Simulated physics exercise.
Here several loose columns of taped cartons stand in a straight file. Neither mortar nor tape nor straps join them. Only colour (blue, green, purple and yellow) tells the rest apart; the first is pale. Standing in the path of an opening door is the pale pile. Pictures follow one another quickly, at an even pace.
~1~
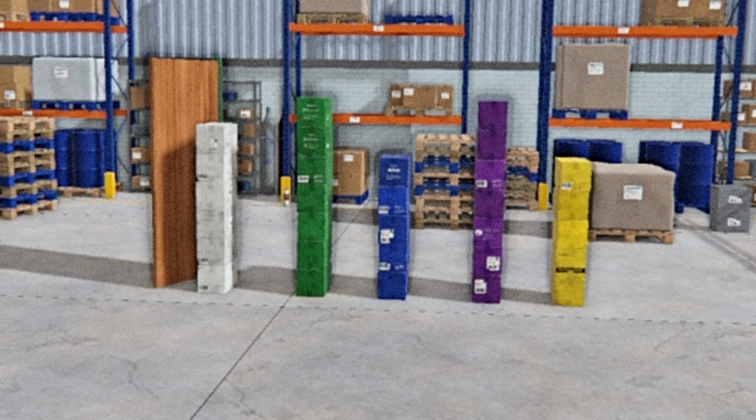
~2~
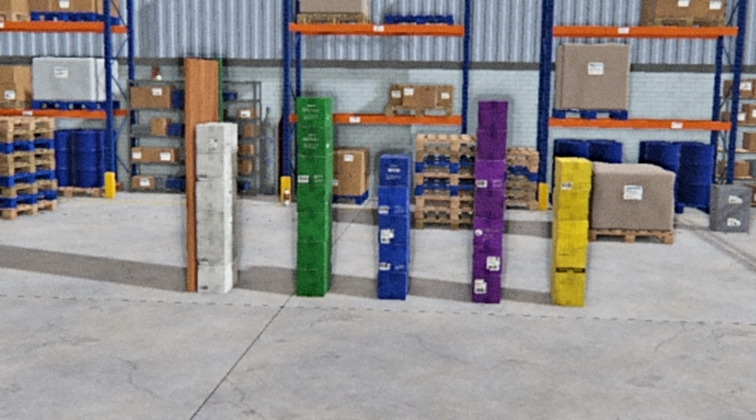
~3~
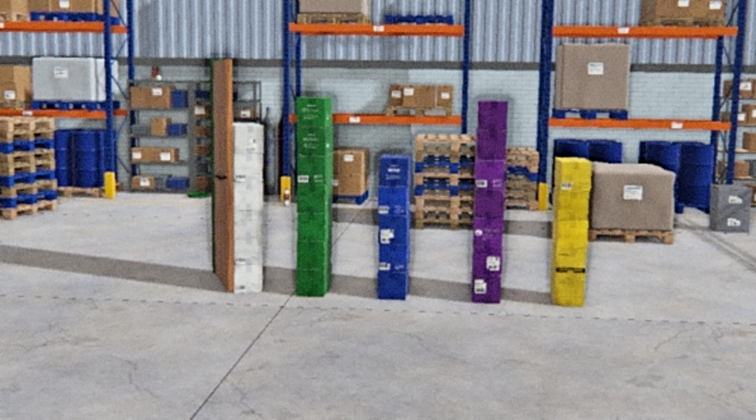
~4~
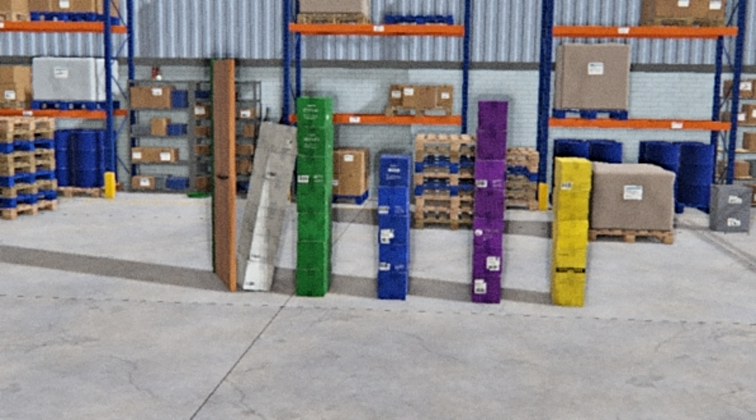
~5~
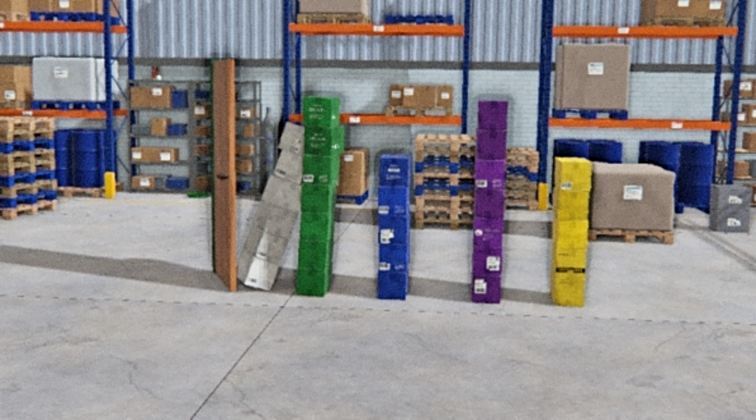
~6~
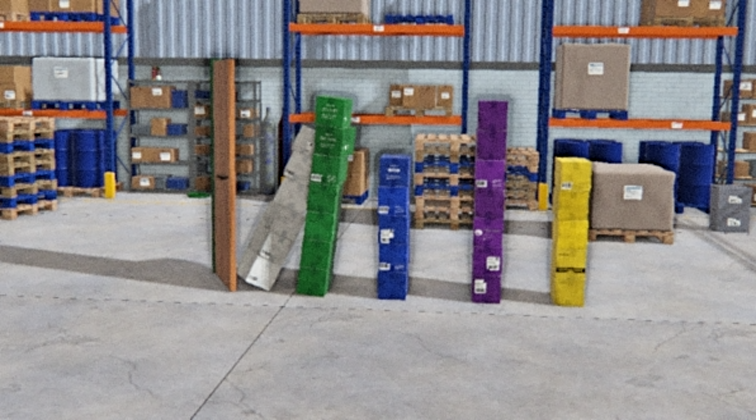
In a warehouse seen straight on from a still camera, tall racking with orange beams and blue uprights stands behind a grey concrete floor. A brown wooden door is at left, beside a row of five separate carton columns coloured white, green, blue, purple and yellow. The door swings round until nearly edge-on, pushing the pale column rightward; it leans against the green one, which then tilts right.
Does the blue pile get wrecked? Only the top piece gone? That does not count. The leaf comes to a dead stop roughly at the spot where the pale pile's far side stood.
Yes.
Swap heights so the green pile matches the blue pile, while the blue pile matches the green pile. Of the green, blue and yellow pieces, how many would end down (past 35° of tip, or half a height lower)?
Green 4, blue 6, yellow 4.
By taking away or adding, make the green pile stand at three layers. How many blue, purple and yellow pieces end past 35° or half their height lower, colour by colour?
Per pile, blue = 0, purple = 0, yellow = 0.
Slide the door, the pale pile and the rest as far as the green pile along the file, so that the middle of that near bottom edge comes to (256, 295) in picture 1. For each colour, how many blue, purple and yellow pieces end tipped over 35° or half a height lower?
The count comes out as blue 5, purple 7 and yellow 5.
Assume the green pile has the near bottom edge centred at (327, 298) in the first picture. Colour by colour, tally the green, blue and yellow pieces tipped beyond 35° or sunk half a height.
I'd expect green at 7, blue at 5 and yellow at 5.
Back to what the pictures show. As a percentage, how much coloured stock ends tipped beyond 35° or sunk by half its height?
About 95 % of them.
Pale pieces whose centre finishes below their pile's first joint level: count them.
I make it 6 all told.
Soon after the last picture, 6 of the pale pile down; none of the 5 blue cartons down (7 of 24 in all colours); top blue carton leaning clearly; top green carton leaning well over, about its own height lower.
A little later, 6 of the pale pile down; 4 of the 5 blue cartons down (18 of 24 in all colours); top blue carton leaning steeply, some two heights lower; top purple carton upside down.
At rest, 6 of the pale pile down; 4 of the 5 blue cartons down (23 of 24 in all colours); top blue carton leaning steeply, some three heights lower; top yellow carton upside down. As the last picture would show them, middles, top blue carton near (566, 258).
